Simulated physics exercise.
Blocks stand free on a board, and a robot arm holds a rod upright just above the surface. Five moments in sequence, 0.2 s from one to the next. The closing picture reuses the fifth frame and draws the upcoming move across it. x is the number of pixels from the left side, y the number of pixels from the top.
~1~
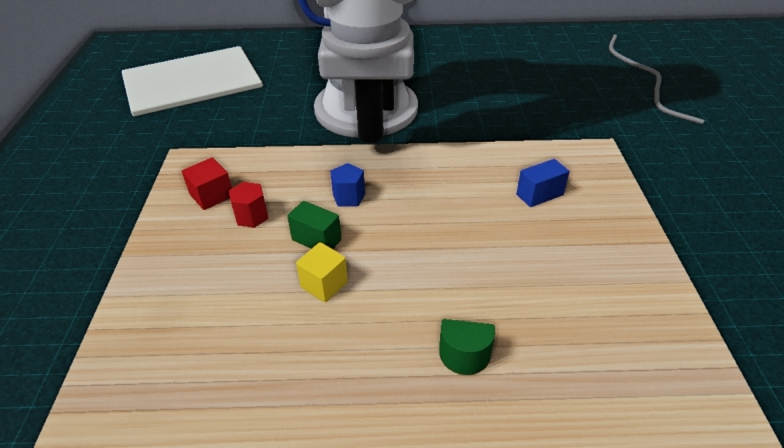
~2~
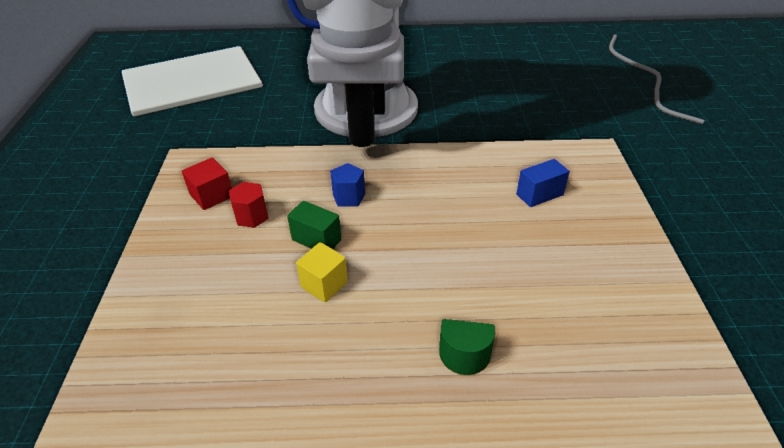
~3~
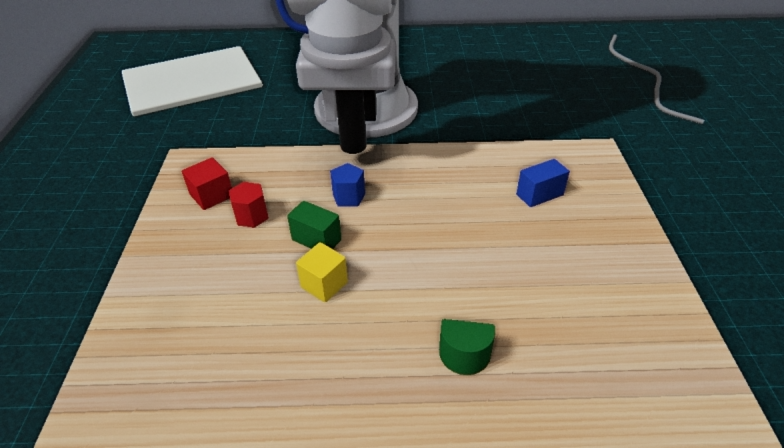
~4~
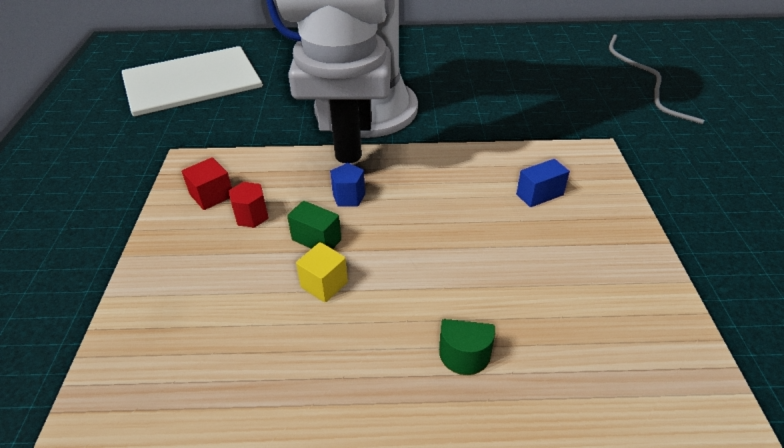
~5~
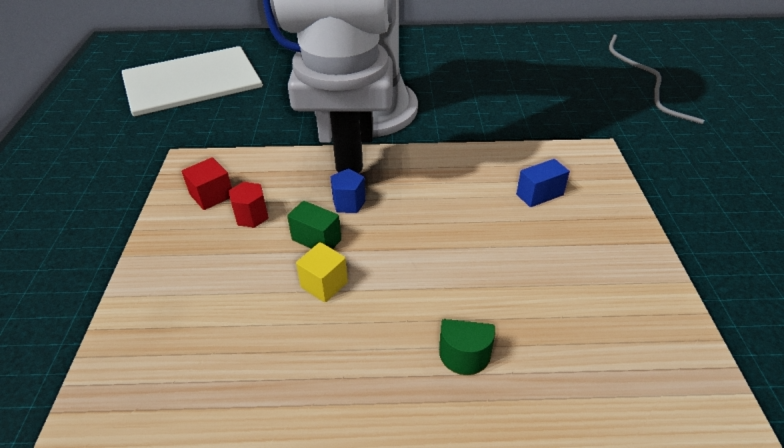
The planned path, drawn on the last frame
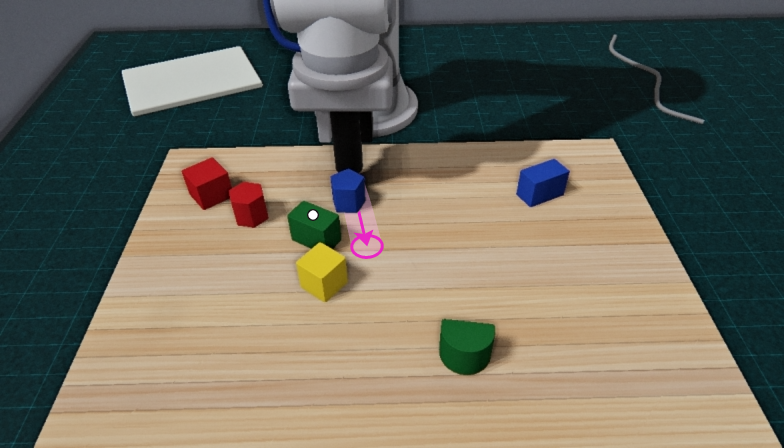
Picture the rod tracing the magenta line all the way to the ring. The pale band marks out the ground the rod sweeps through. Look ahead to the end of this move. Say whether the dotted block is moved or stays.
It travels a centimetre or more.
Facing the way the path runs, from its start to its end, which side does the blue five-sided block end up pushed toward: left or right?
The shift goes right.
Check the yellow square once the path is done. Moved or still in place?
The block you're asking about stays where it is.
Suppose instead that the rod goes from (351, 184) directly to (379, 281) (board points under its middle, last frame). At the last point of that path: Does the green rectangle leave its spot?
Yes - that is the case.
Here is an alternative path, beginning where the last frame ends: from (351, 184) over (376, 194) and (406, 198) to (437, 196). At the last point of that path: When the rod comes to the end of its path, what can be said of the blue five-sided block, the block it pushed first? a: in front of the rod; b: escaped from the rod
That would be b.
The drawn path runs from (351, 184) to (367, 246); the dot is on the green rectangle.
The first path, step by step. One third of the way, rod (355, 187); blue five-sided block (344, 199), turned 30° clockwise.
Two thirds of the way, rod (361, 208); green rectangle (310, 221), turned 35° clockwise; blue five-sided block (343, 218), turned 60° clockwise.
At the end, rod (366, 230); green rectangle (307, 224), turned 60° clockwise; yellow square not moved; blue five-sided block (338, 237), turned 100° clockwise.
